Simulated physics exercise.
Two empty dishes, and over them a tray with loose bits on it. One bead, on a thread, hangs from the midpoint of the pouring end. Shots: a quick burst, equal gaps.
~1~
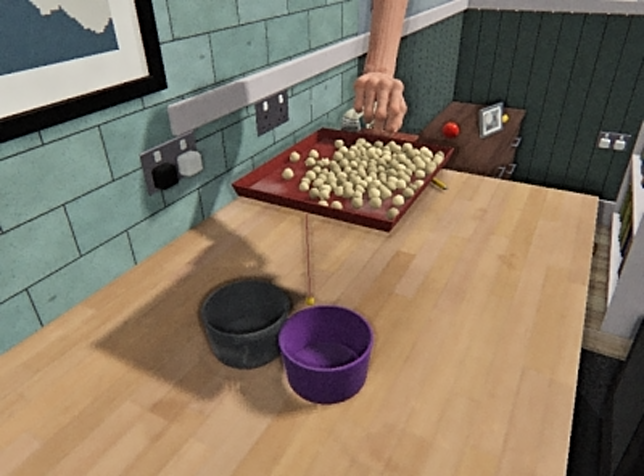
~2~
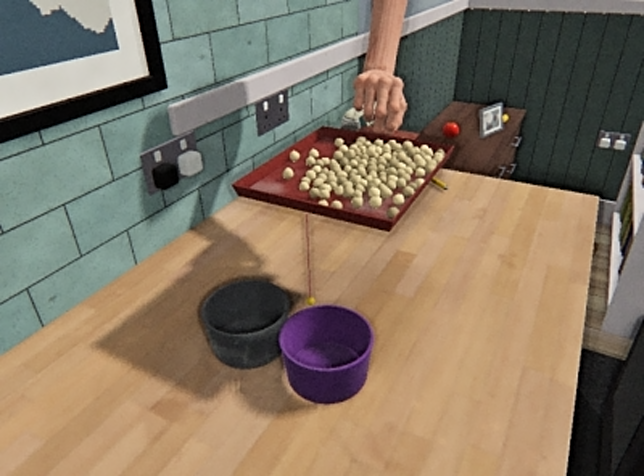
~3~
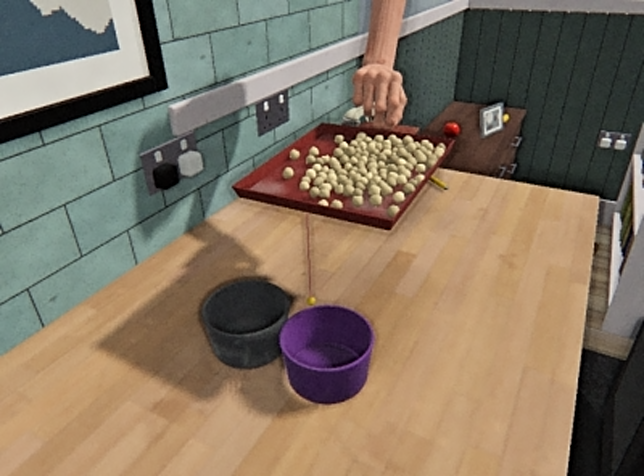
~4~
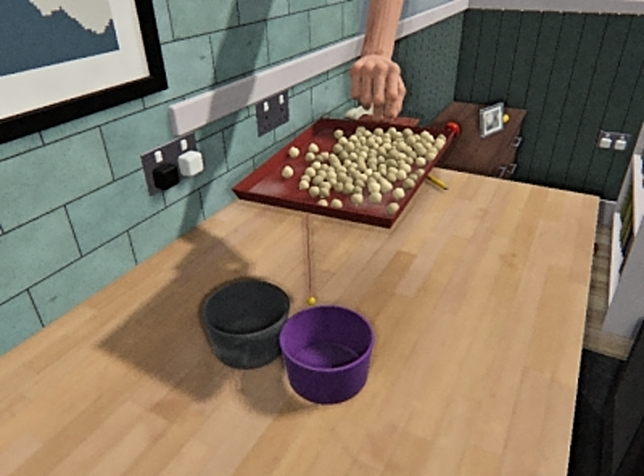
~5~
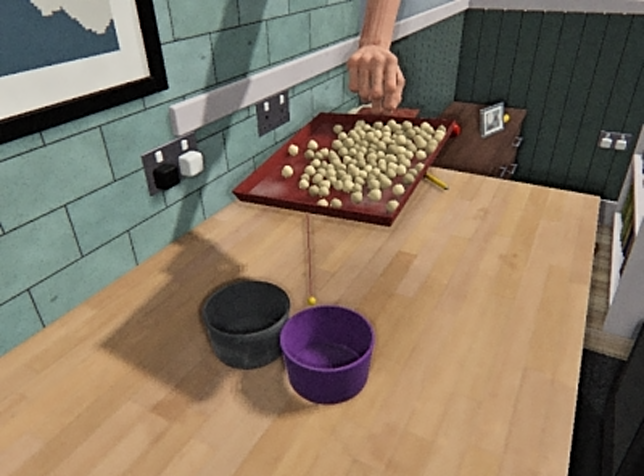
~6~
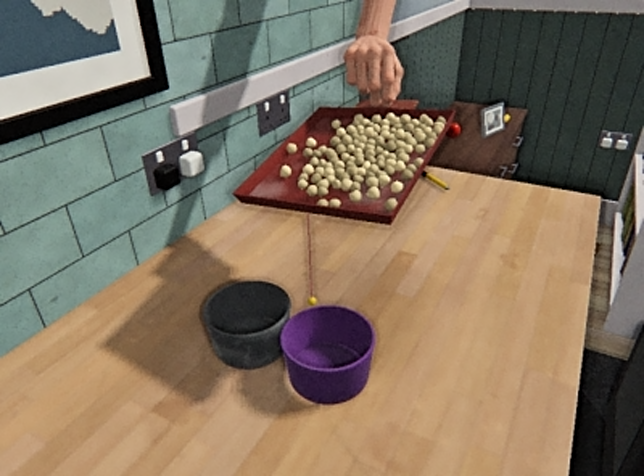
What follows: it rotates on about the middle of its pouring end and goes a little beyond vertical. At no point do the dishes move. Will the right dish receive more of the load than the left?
No, the left dish does.
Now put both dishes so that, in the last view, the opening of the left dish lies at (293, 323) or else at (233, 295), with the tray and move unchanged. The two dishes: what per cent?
First 20 %, then 90 %.
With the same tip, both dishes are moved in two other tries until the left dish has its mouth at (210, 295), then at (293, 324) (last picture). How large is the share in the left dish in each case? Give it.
Roughly 50% on the first try and 20% on the second.
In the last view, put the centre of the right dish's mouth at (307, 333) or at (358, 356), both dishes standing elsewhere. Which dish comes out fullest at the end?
In turn: Left; the left dish.
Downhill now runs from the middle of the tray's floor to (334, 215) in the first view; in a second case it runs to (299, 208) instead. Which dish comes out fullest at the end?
Try 1: The right-side dish; try 2: The left-side dish.
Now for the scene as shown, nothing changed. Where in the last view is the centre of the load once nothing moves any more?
Somewhere around (248, 330) in the last picture.
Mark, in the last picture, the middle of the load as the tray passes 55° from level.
Check around (288, 176) in the last picture.
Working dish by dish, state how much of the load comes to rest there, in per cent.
Left about 80, right about 0 in a hundred.
Just after the last frame, tray tipped steeply; almost all on the tray; just a few in the left dish; about a tenth in the air.
A moment on, tray tipped right over; about a tenth on the tray; just a few in the right dish; roughly two thirds in the left dish; about a tenth outside both; about a tenth in the air.
Further on, tray tipped past a quarter turn; just a few in the right dish; the larger part in the left dish; about a tenth outside both.
When it is over, tray tipped past a quarter turn; just a few in the right dish; the larger part in the left dish; about a tenth outside both.
